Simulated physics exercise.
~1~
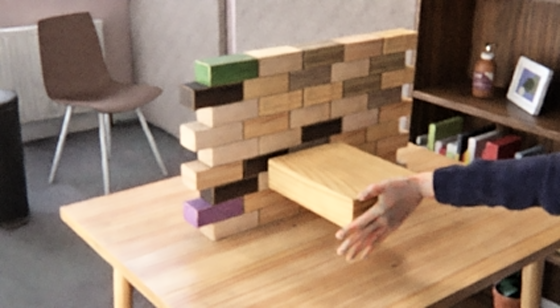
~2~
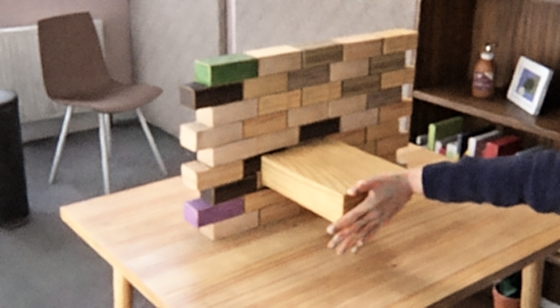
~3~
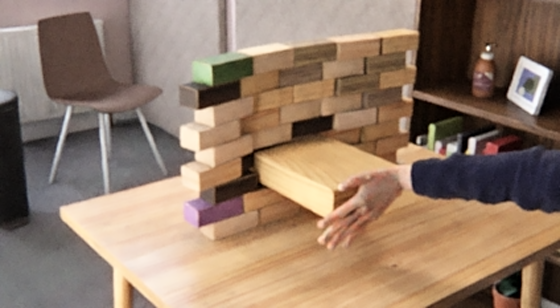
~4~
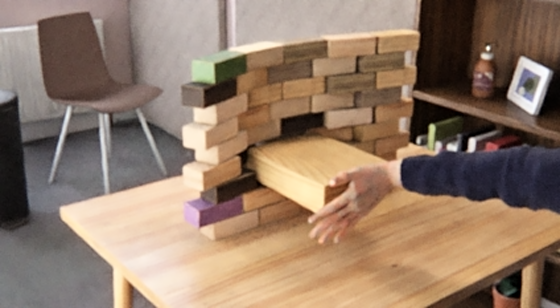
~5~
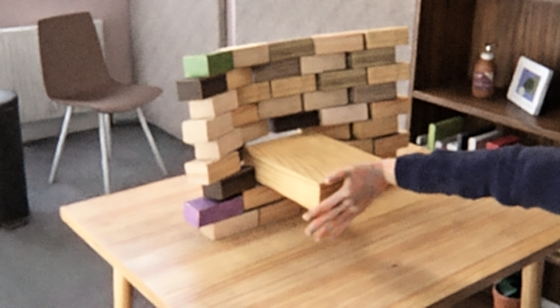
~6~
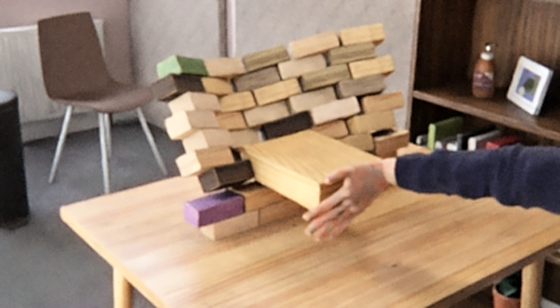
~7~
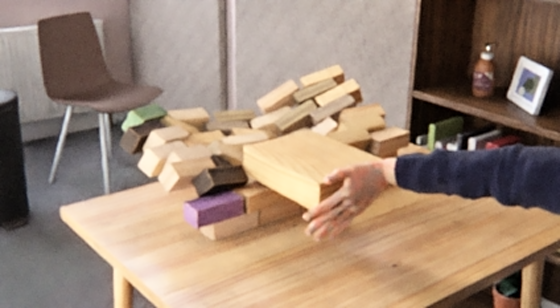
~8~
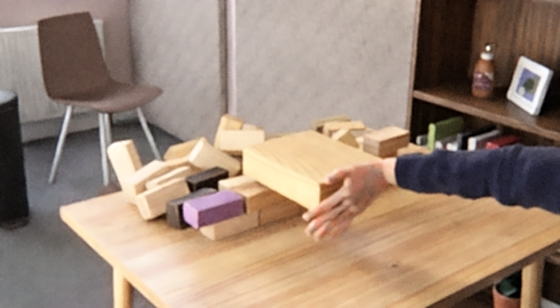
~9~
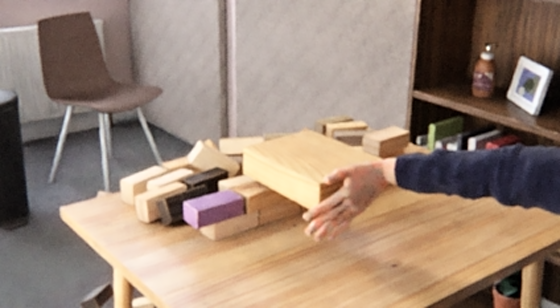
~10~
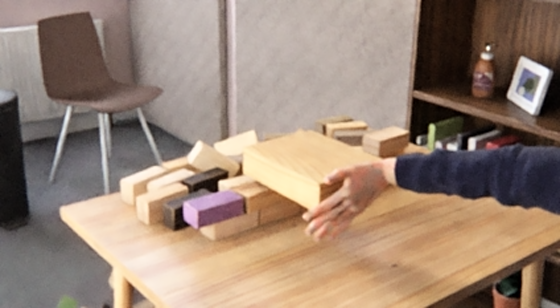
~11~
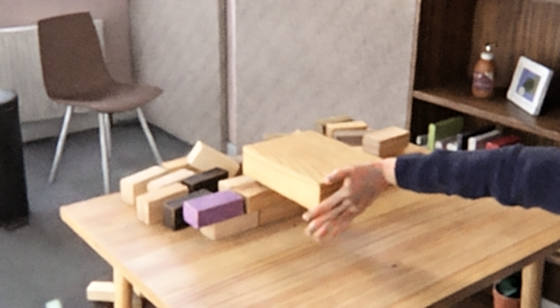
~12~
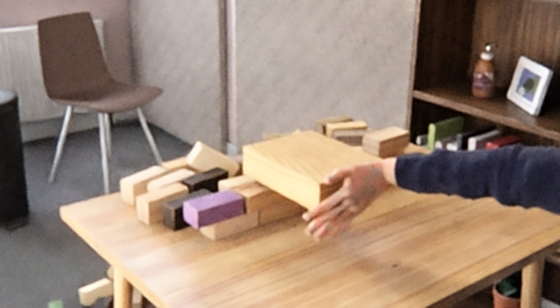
A hand pushes a long wooden block into a block wall, which topples backward and scatters.
